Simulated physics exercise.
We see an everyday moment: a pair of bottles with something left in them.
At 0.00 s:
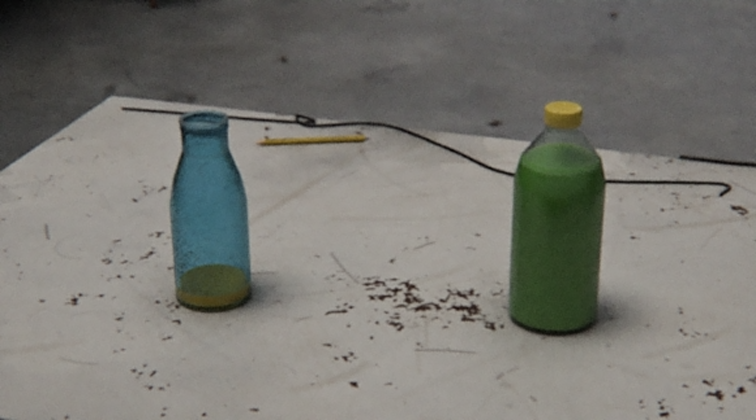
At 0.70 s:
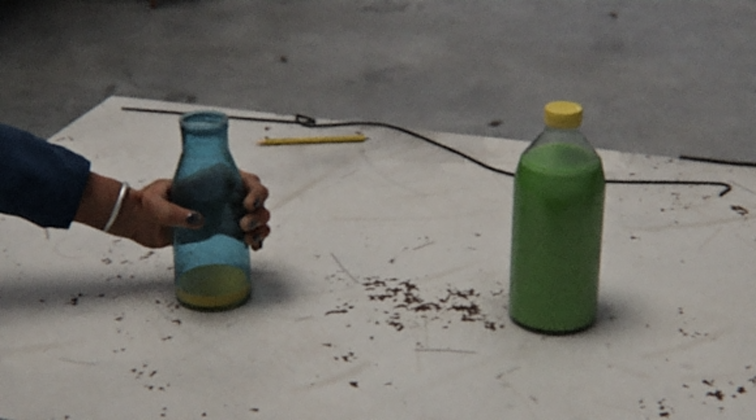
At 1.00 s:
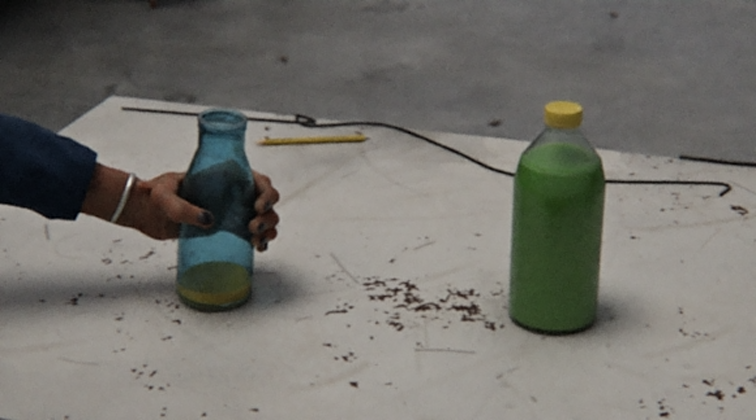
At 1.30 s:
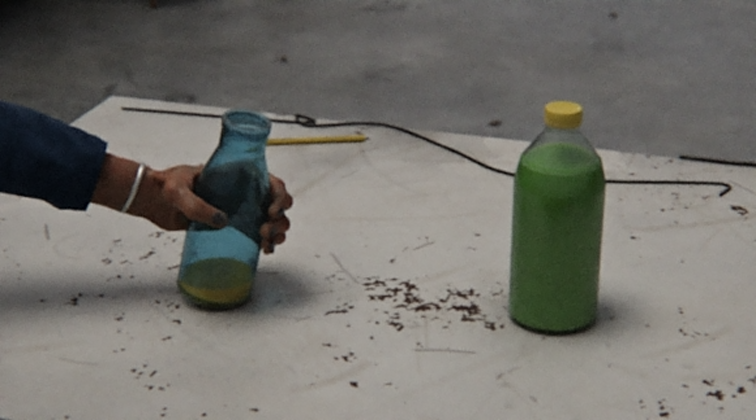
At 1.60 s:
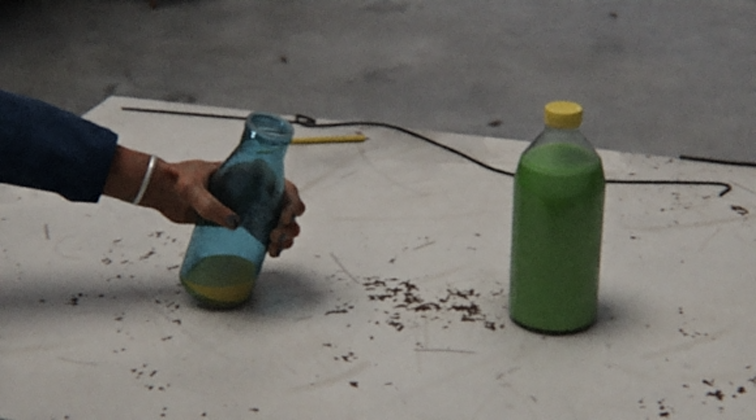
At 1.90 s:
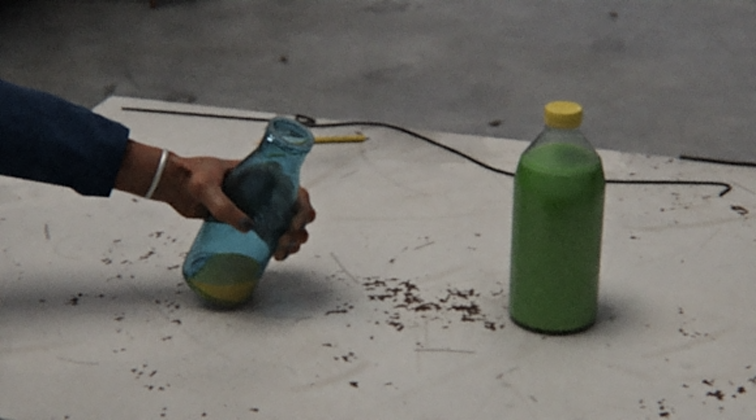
Hand with a bracelet grasping an open, nearly empty blue bottle and leaning it rightward, a capped green bottle standing still.
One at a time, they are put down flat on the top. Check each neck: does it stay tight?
Left: Yes, right: Yes.
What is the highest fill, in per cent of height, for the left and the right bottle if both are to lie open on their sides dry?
That works out to 14 per cent and then 28 per cent.
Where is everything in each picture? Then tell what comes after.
The first picture shows both stand upright; left bottle (209, 206) nearly empty, open; right bottle (558, 213) about three quarters full, capped.
The second picture shows a hand takes the left bottle; left bottle nearly empty, surface at (213, 280); right bottle about three quarters full, surface at (561, 157).
In the third picture, the left bottle leans; left bottle (218, 204) nearly empty; right bottle (558, 213) about three quarters full.
In the fourth picture, the left bottle leans; left bottle nearly empty, surface at (217, 274); right bottle about three quarters full, surface at (561, 157).
In the fifth picture, the left bottle leans; left bottle (243, 204) tipped 20°; right bottle (558, 213) about three quarters full.
In the sixth picture, the left bottle leans; left bottle (255, 206) tipped 25°, open; right bottle about three quarters full, surface at (561, 157), capped.
By 2.6 s, the left bottle is nearly down; left bottle, dry at the neck.
By 3.6 s, the left bottle lies flat; left bottle, dry at the neck.
By 6.5 s, both lie flat; left bottle, dry at the neck; right bottle, dry at the neck.
